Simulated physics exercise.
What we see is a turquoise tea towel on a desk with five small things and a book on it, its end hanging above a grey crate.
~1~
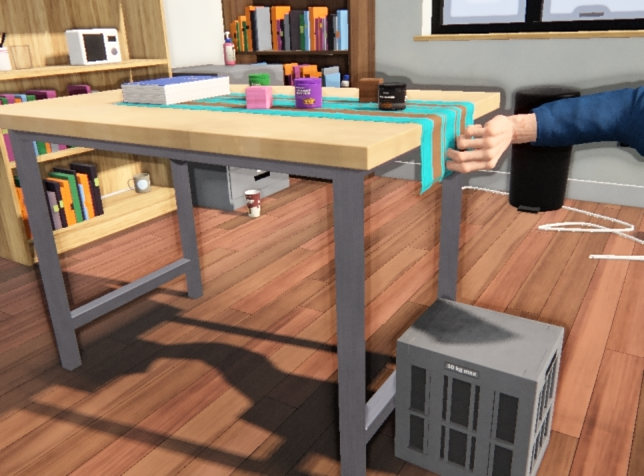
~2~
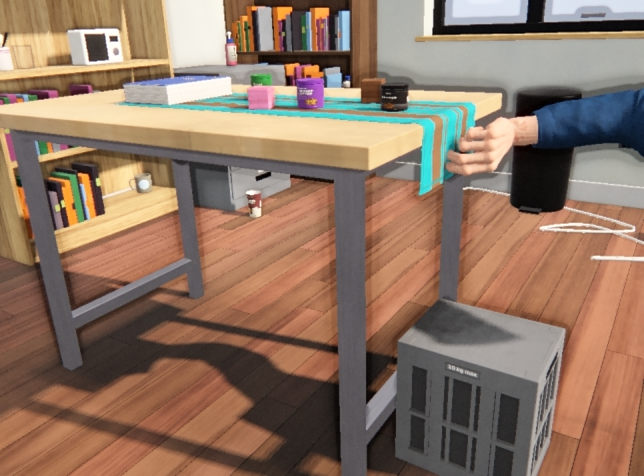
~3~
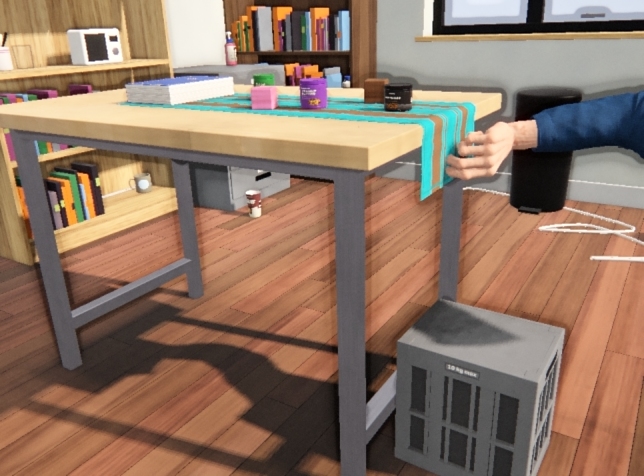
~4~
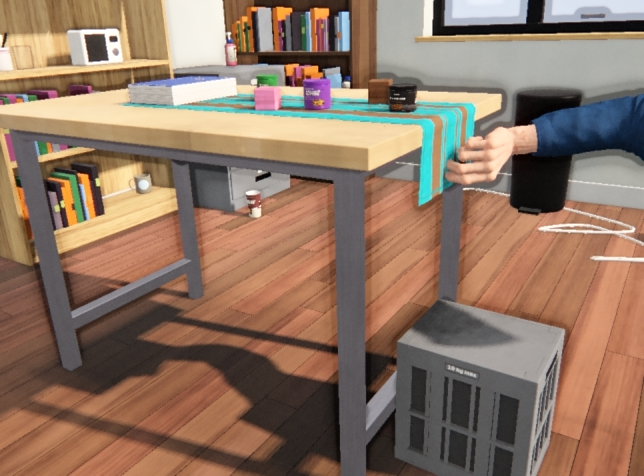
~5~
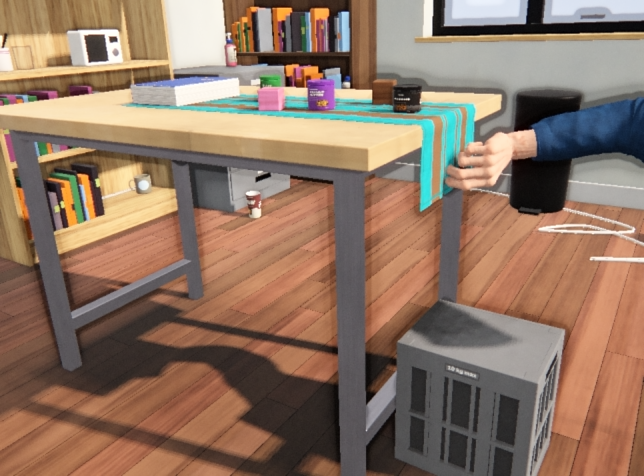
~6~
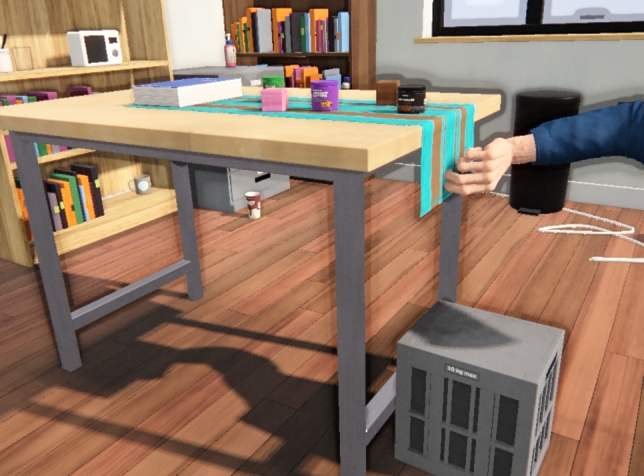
A hand at the right slowly pulled a turquoise striped cloth down over the edge of a wooden table, and the small pots and cubes on it slid a little to the right with it.
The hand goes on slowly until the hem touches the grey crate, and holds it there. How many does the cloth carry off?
The count of fallen things is three.
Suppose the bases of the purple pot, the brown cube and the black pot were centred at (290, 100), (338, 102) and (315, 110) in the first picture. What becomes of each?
The purple pot survives, the brown cube drops off, the black pot tumbles off.
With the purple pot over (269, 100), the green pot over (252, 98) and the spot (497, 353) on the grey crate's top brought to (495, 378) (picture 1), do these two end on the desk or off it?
The purple pot remains up; the green pot remains up.
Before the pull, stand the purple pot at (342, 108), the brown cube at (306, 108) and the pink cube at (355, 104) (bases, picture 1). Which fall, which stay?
The purple pot comes down; the brown cube comes down; the pink cube drops off.
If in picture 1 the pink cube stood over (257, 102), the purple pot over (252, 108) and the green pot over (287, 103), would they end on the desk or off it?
The pink cube does not fall, the purple pot survives, the green pot keeps its place on top.
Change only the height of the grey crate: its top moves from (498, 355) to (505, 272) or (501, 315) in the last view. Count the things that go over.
Then 1 and 2.
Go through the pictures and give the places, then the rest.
In the first picture, hem (420, 194); black pot (392, 84); brown cube (371, 79); purple pot (308, 79); pink cube (259, 87); green pot (259, 74); top of the crate (497, 353).
In the second picture, hem (419, 195); black pot (394, 84).
In the third picture, hem (421, 200); brown cube (376, 79).
In the fourth picture, hem (419, 205); purple pot (317, 80); top of the crate (498, 354).
In the fifth picture, hem (420, 211); pink cube (271, 88).
In the sixth picture, hem (420, 217); black pot (412, 86); brown cube (388, 81); purple pot (324, 81); pink cube (274, 89); green pot (273, 77).
A little later, hem near (447, 276); black pot gone.
Next, hem on the crate; black pot, brown cube and purple pot gone.
When it is over, hem on the crate; black pot, brown cube and purple pot gone. It carries off three.
